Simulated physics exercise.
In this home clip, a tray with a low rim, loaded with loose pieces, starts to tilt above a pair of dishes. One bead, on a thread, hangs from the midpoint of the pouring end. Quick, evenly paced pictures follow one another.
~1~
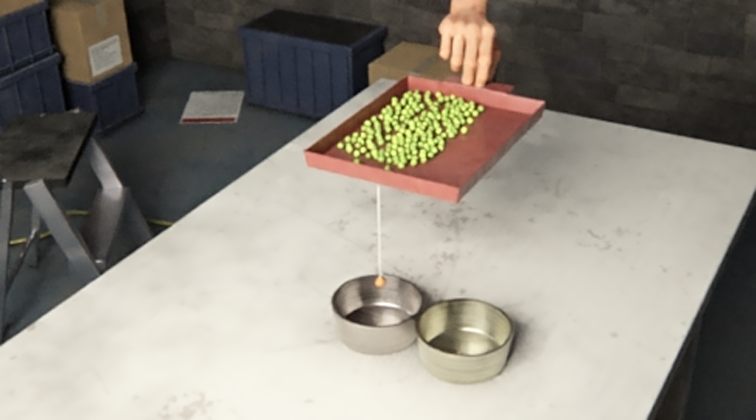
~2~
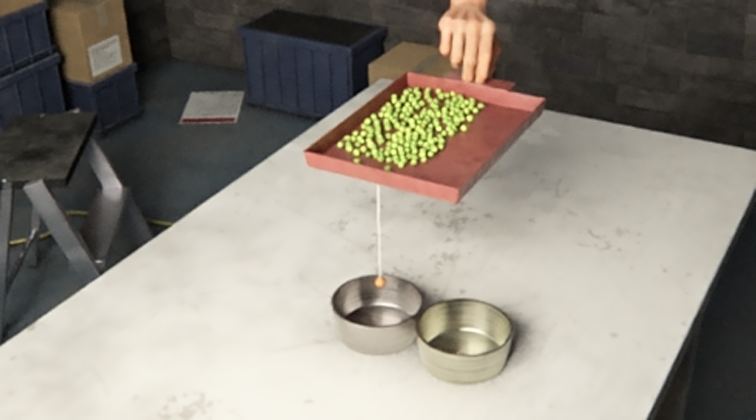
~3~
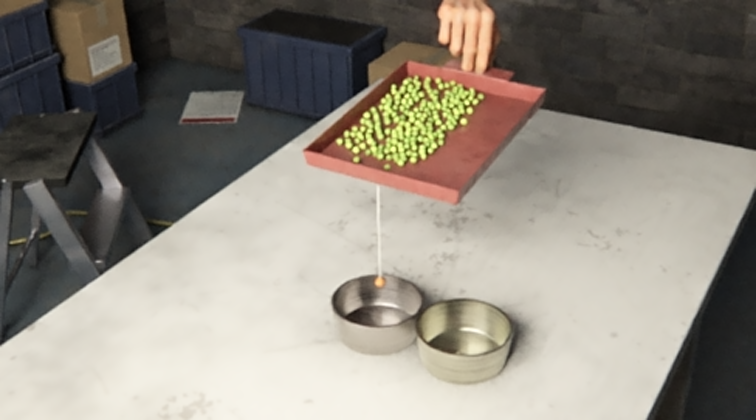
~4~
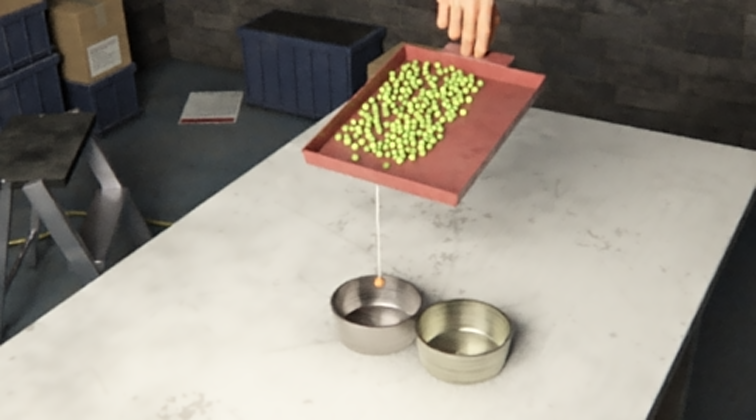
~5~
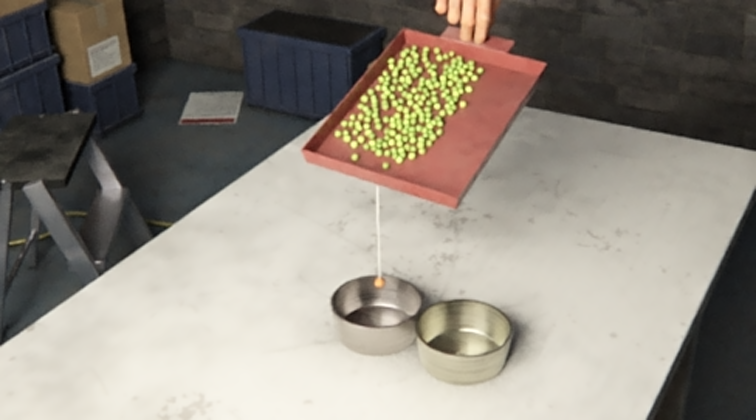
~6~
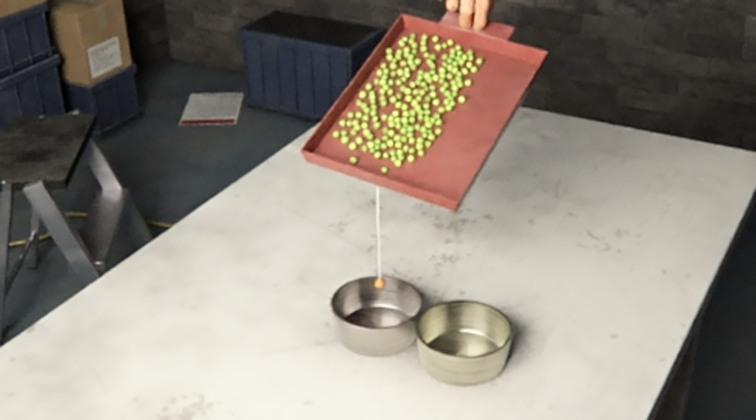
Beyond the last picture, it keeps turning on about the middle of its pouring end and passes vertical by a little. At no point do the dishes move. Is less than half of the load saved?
No, more than half is saved.
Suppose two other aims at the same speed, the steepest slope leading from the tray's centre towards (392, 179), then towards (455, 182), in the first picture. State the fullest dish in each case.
Result - first place: The left side, second place: The right side.
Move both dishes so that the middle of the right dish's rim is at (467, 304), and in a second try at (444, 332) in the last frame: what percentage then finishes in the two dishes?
20 % and 80 %.
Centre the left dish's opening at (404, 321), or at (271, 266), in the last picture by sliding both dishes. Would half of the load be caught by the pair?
The first try: More than half. The second: Less than half.
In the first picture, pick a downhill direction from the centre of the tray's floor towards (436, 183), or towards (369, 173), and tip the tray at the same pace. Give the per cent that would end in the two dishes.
About 90 and 20 per cent.
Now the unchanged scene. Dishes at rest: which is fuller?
It's the right of the two that is fuller.
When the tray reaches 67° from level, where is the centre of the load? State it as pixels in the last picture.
Mark it at roughly (407, 191) in the final frame.
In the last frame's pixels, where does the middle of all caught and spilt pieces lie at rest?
Near (439, 355).
Shortly afterwards, tray tipped steeply; the bulk on the tray; only a few outside both; near a quarter in the air.
Next, tray tipped past a quarter turn; near half on the tray; a little in the right dish; a little in the left dish; near a quarter outside both; near a quarter in the air.
Some moments later, tray tipped past a quarter turn; near half in the right dish; near a quarter in the left dish; near a third outside both.
In the end, tray tipped past a quarter turn; near half in the right dish; near a quarter in the left dish; near a third outside both.
